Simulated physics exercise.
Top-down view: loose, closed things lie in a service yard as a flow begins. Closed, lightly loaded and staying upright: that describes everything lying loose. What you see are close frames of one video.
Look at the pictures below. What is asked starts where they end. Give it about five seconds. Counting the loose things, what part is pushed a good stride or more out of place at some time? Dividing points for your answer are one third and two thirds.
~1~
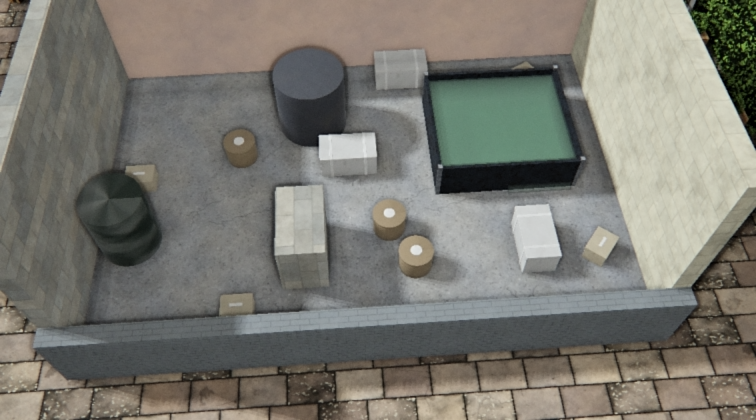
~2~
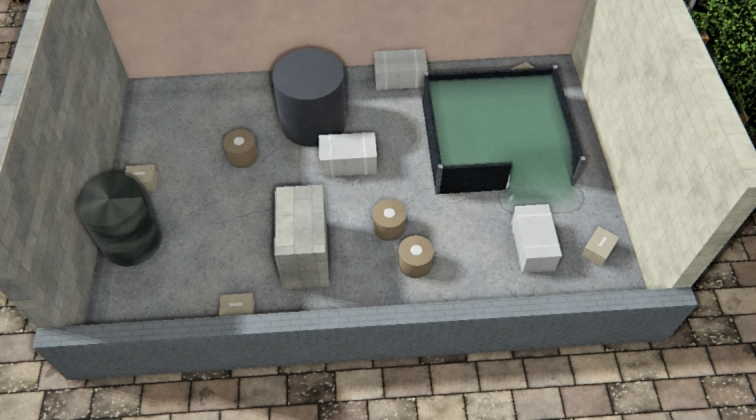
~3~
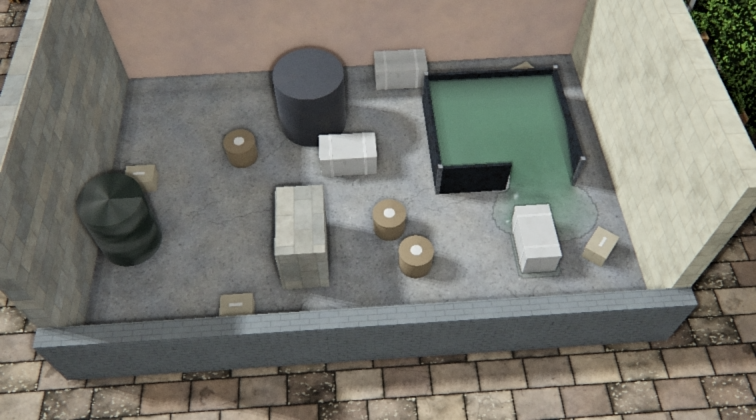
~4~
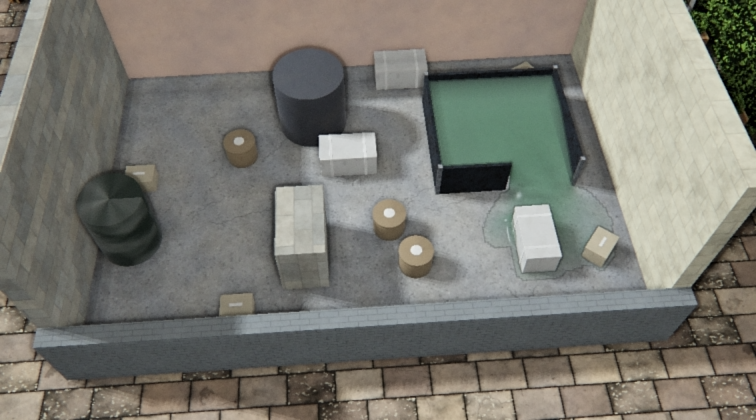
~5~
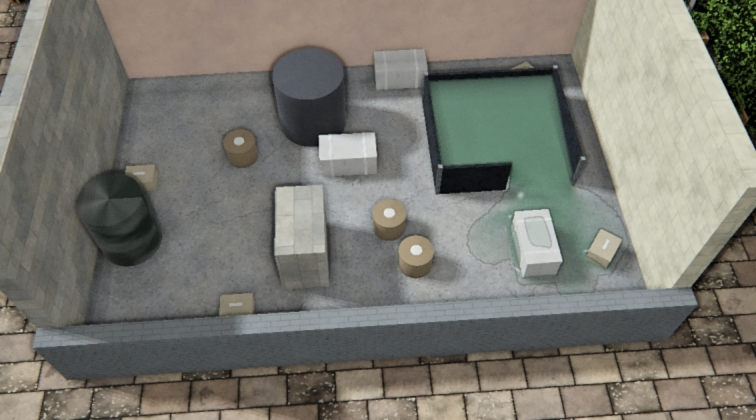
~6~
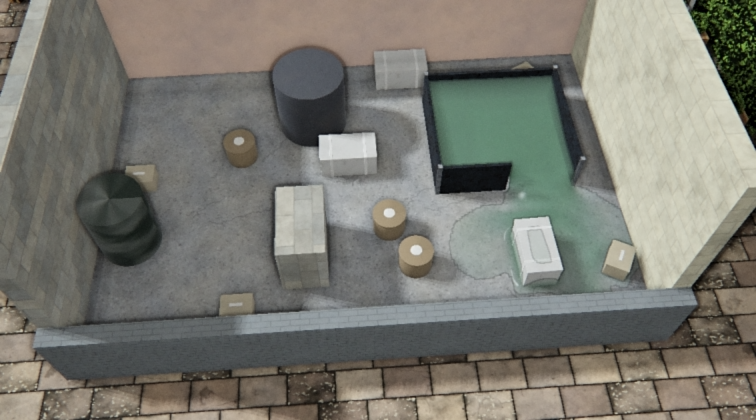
Answer: A share between one and two thirds.
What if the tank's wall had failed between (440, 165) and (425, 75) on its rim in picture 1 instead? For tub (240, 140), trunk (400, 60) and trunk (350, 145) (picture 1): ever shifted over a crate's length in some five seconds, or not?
In turn: Cleared that distance, stayed short, cleared that distance.
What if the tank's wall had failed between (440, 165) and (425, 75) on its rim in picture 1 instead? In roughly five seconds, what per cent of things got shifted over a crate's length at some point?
Roughly 30 %.
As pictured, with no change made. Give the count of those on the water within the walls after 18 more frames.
Result - 1.
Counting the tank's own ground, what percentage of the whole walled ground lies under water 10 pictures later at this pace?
Estimate: Close to 30 in a hundred.
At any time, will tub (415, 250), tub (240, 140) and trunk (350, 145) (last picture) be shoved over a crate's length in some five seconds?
Note, listed order - moved a long way / never went far / never went far.
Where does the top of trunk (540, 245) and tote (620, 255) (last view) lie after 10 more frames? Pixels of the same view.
Expect them at roughly (471, 273) and roughly (591, 266).
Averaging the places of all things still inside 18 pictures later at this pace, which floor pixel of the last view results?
Their centre sits close to (348, 193) on the floor of the last picture.
A moment on, 2 of 10 are well off their spots; 1 afloat.
Next, 2 of 10 are well off their spots; 1 afloat.
Later, 3 of 10 are well off their spots; 1 afloat.
In the end, 5 of 10 are well off their spots, and 5 have been at some point; 2 afloat.
